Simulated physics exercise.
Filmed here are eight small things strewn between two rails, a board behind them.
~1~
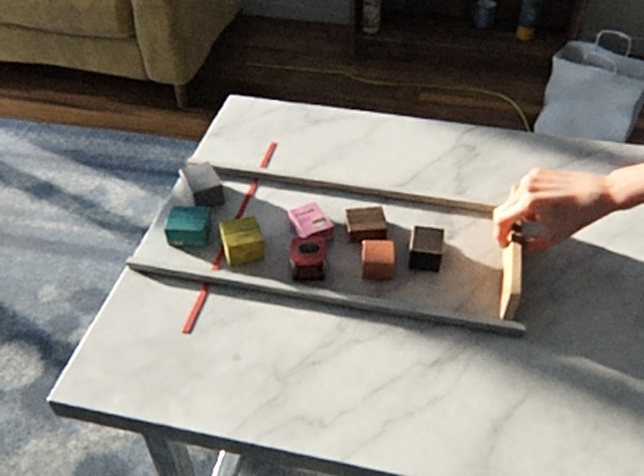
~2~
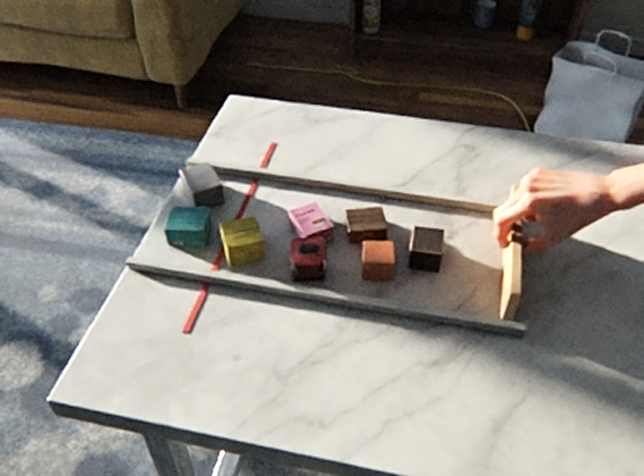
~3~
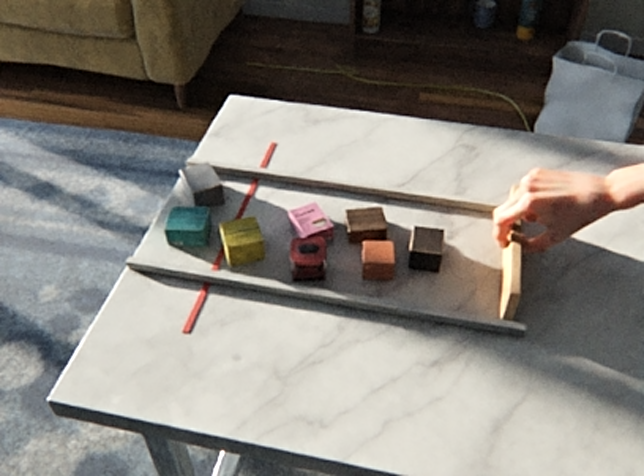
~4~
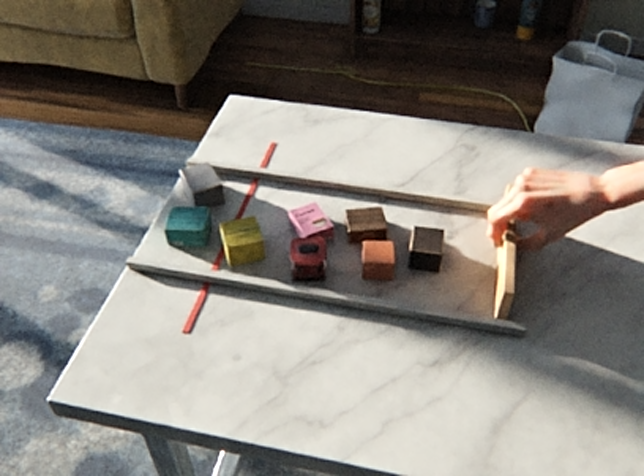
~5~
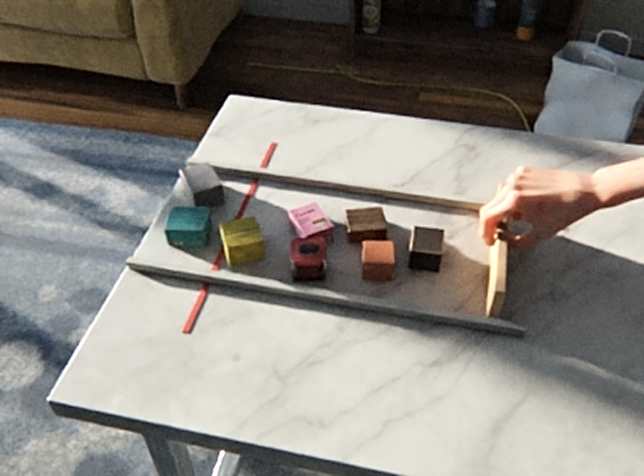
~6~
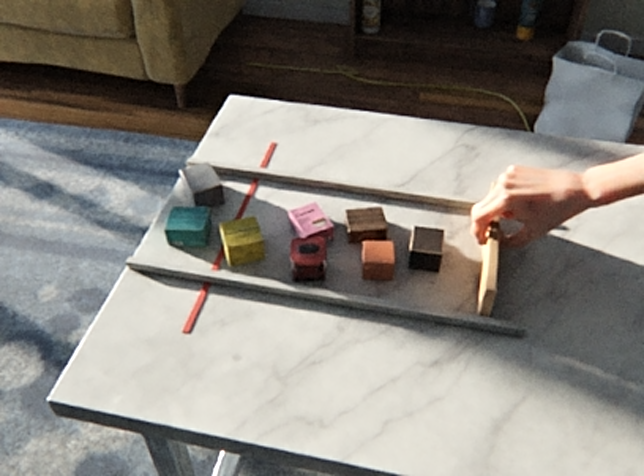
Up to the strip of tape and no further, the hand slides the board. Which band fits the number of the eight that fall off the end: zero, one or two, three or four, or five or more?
Fallen: A lone one or a pair.
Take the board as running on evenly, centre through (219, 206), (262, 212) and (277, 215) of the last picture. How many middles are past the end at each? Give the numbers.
Going through the three positions, you'd get 2, 1 and 0.
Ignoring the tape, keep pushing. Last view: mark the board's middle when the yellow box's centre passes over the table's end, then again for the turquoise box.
Yellow box: (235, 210); turquoise box: (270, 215).
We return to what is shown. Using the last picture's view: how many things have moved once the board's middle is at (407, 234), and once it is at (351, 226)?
I count 3 first and 5 after.
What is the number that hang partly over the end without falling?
1 is the number.
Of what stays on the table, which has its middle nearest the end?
Yellow box.
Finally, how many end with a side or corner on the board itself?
The count in contact is 3.
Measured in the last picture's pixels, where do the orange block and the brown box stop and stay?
They come to rest around (206, 245) and (237, 181).
Soon after, none off yet; grey block at rest near (202, 186); turquoise box at rest near (189, 226); yellow box at rest near (242, 241).
In the end, the number that fall off is one or two; gone, turquoise box.
